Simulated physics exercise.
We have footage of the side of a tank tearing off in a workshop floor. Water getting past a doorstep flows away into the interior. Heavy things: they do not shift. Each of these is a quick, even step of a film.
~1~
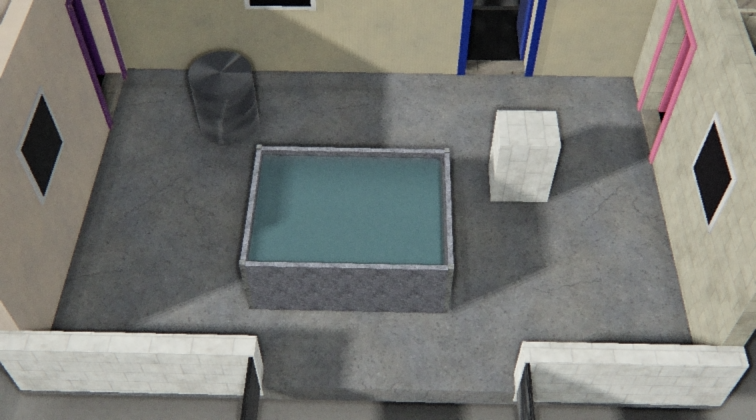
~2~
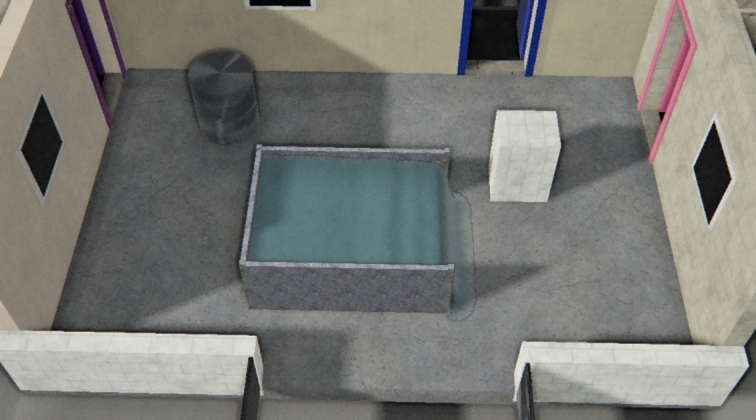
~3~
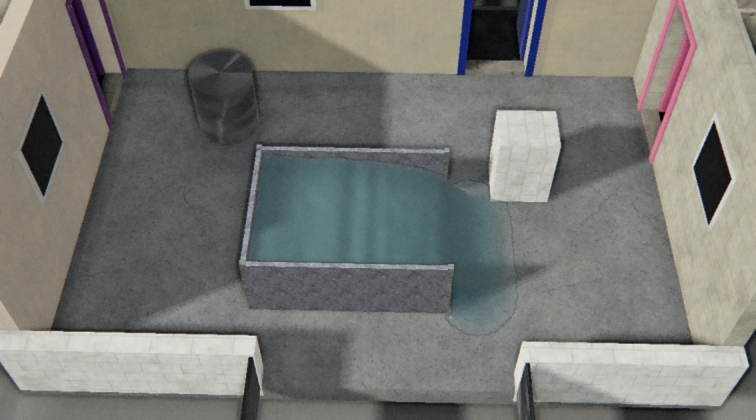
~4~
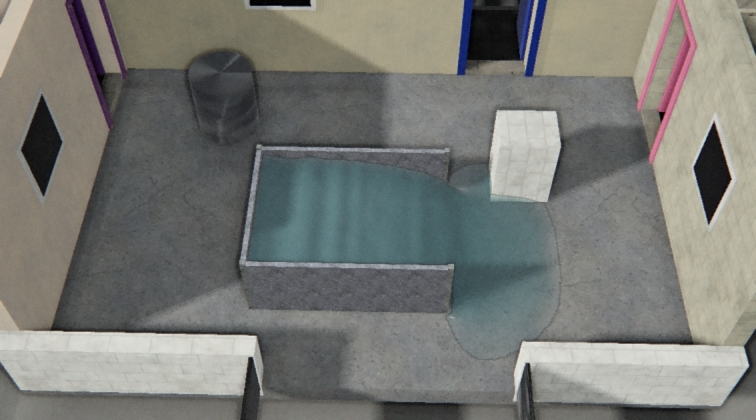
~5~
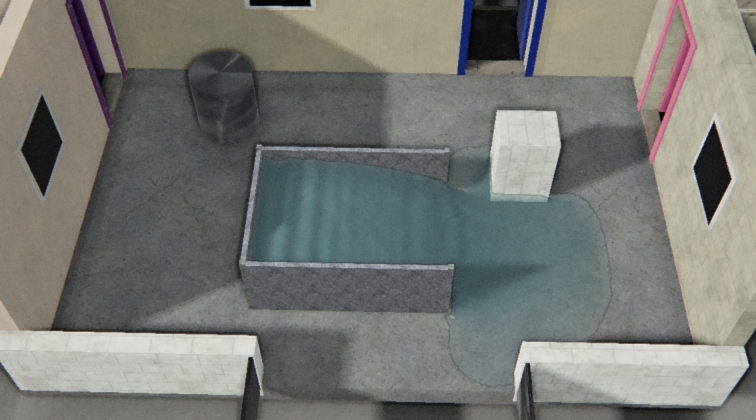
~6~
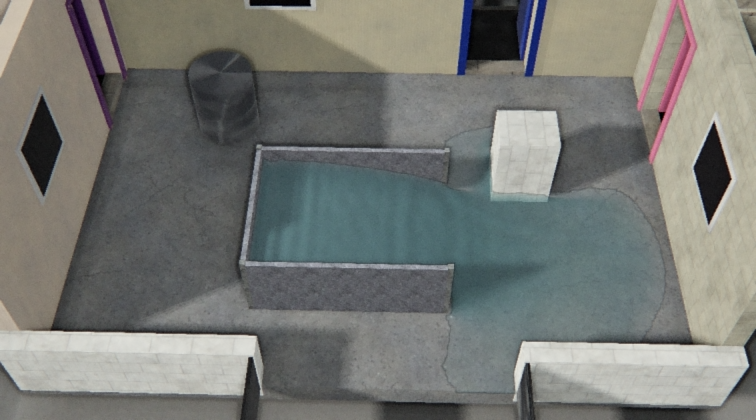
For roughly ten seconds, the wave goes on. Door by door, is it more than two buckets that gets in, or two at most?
Blue door - more than two; pink door - more than two; purple door - two at most.
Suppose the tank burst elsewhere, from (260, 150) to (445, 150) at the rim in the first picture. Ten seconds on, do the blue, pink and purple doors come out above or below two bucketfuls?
In order, blue door overshoots the limit, pink door overshoots the limit, purple door overshoots the limit.
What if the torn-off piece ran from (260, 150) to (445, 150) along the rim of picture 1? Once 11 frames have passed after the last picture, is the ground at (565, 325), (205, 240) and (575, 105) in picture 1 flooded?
Bone-dry, bone-dry, submerged.
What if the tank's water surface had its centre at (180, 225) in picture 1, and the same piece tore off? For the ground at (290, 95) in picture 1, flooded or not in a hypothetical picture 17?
At that place: Clear.
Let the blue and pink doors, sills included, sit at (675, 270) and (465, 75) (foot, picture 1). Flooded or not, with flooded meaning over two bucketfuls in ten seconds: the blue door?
Log - blue door: Beyond the mark.
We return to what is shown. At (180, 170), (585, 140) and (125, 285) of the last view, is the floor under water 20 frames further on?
First spot spared, second spot submerged, third spot spared.
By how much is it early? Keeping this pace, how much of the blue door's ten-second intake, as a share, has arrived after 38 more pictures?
Share at that point: Close to 90 in a hundred.
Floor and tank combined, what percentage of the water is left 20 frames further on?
96 %.
A moment on, water covers 30 % of the floor; the blue door wet at the sill, nothing in, the pink door wet at the sill, nothing in, the purple door not reached.
Next, water covers 40 % of the floor; the blue door under two buckets in, the pink door under two buckets in, the purple door not reached.
Then, water covers 55 % of the floor; the blue door over two buckets in, the pink door over two buckets in, the purple door not reached.
Later, water covers 85 % of the floor; the blue door over two buckets in, the pink door far over two buckets in, the purple door wet at the sill, nothing in.
In the end, water covers 100 % of the floor; the blue door far over two buckets in, the pink door far over two buckets in, the purple door under two buckets in.
